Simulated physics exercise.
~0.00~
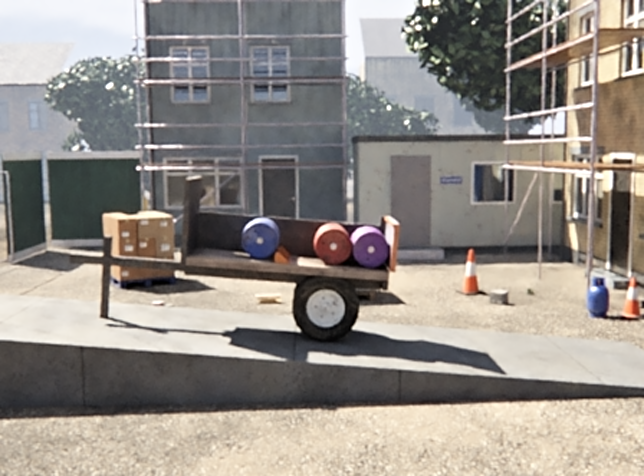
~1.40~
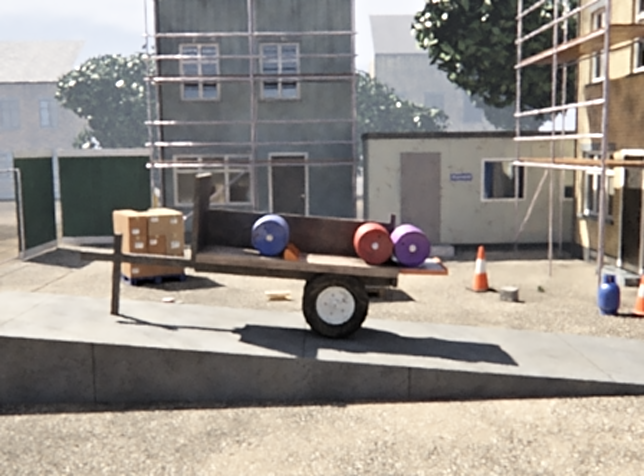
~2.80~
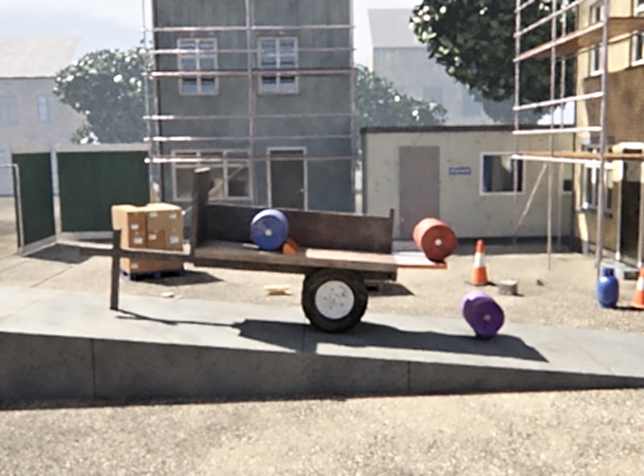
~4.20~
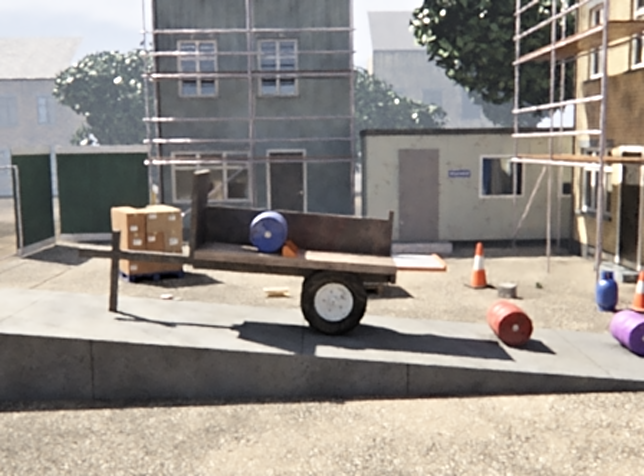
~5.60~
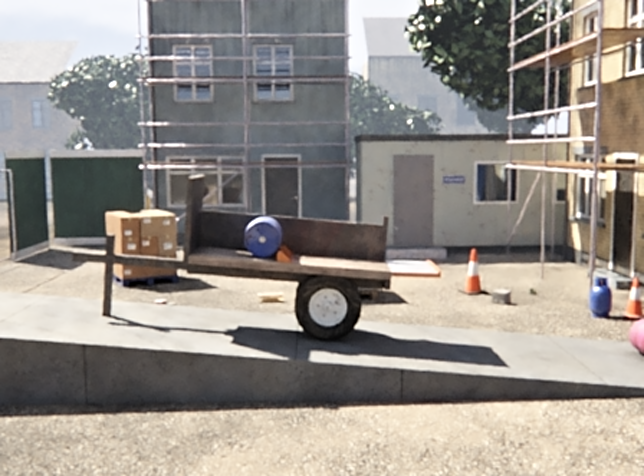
Purple and red kegs rolling off a sloping trailer's lowered tailgate and away down the ramp, while a blue one stays aboard.
